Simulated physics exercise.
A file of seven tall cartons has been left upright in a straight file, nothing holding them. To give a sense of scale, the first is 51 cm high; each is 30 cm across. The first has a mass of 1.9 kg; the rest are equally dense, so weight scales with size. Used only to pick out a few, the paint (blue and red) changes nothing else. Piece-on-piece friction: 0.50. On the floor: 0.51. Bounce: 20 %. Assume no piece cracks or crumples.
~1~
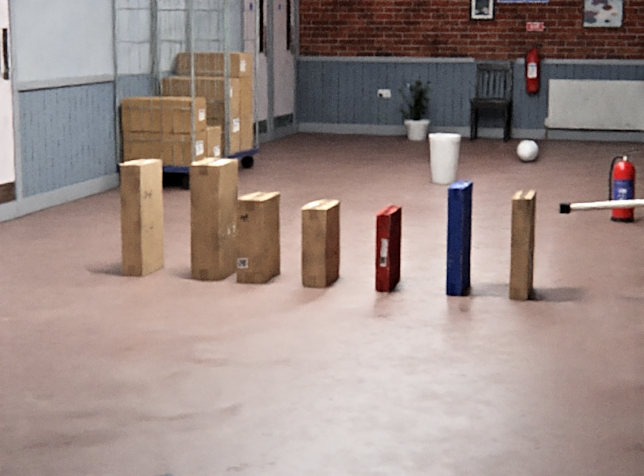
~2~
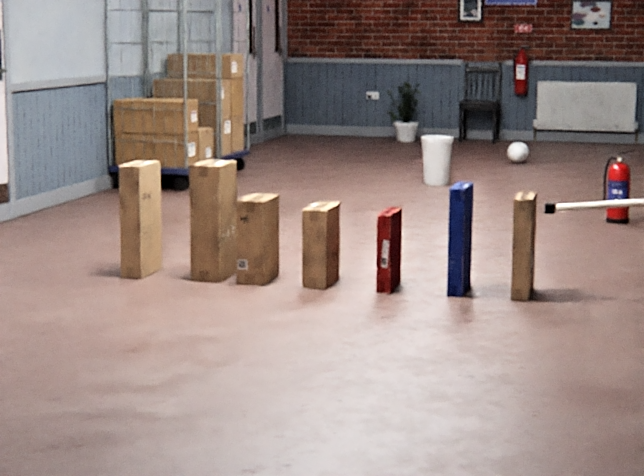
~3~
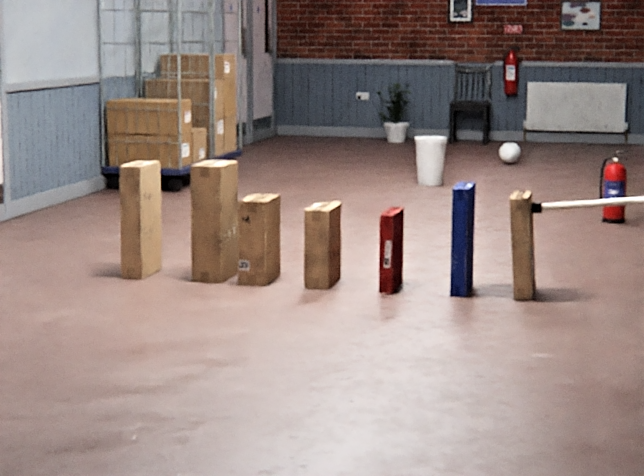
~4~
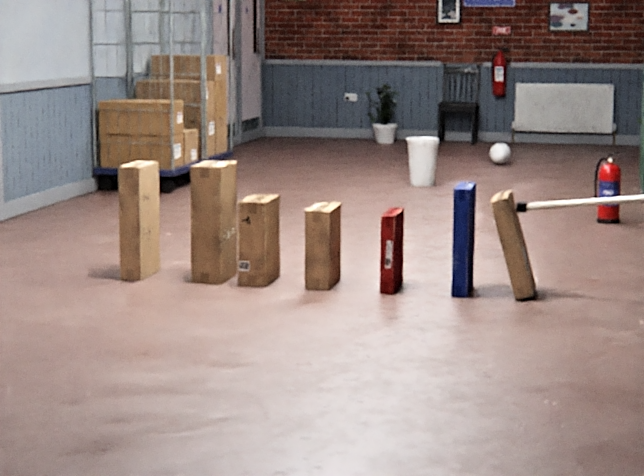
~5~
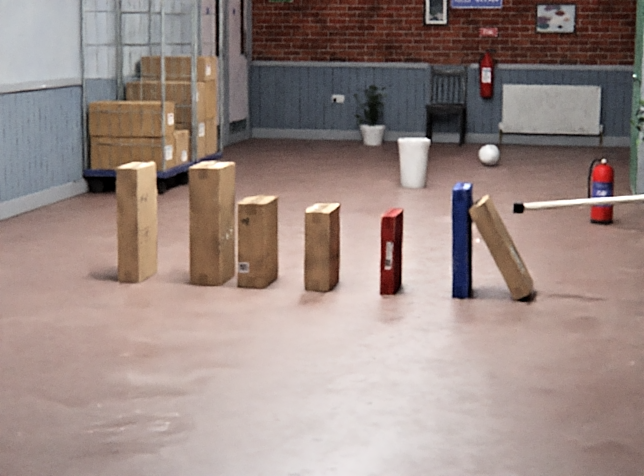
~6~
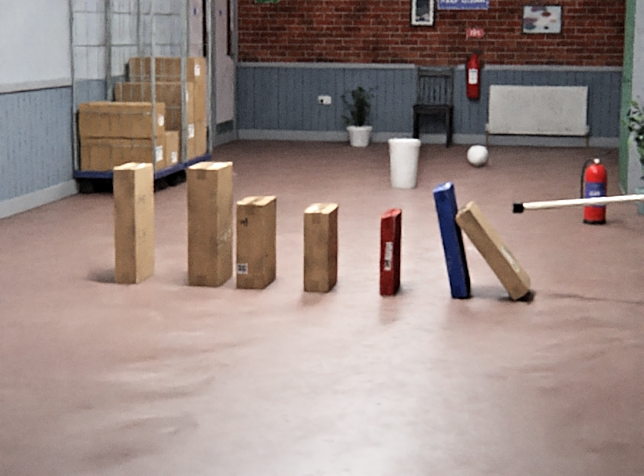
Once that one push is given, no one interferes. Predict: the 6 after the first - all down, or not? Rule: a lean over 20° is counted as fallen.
Not all down.
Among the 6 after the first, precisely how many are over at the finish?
Count: 3.
Then, 0.11 s past the last view, 1 of the 6 other cartons over; blue carton 24° from how it stood.
Then, 0.27 s past the last view, 1 of the 6 other cartons over; blue carton 40° from how it stood; red carton 13° from how it stood.
Then, 0.41 s past the last view, 2 of the 6 other cartons over; blue carton 61° from how it stood; red carton 44° from how it stood.
Then, 0.63 s past the last view, 3 of the 6 other cartons over; blue carton 72° from how it stood; red carton 66° from how it stood.
In the end, 3 of the 6 other cartons over; blue carton 73° from how it stood; red carton 69° from how it stood. Three left standing. From the last view, middles, blue carton near (400, 268), red carton near (354, 268).
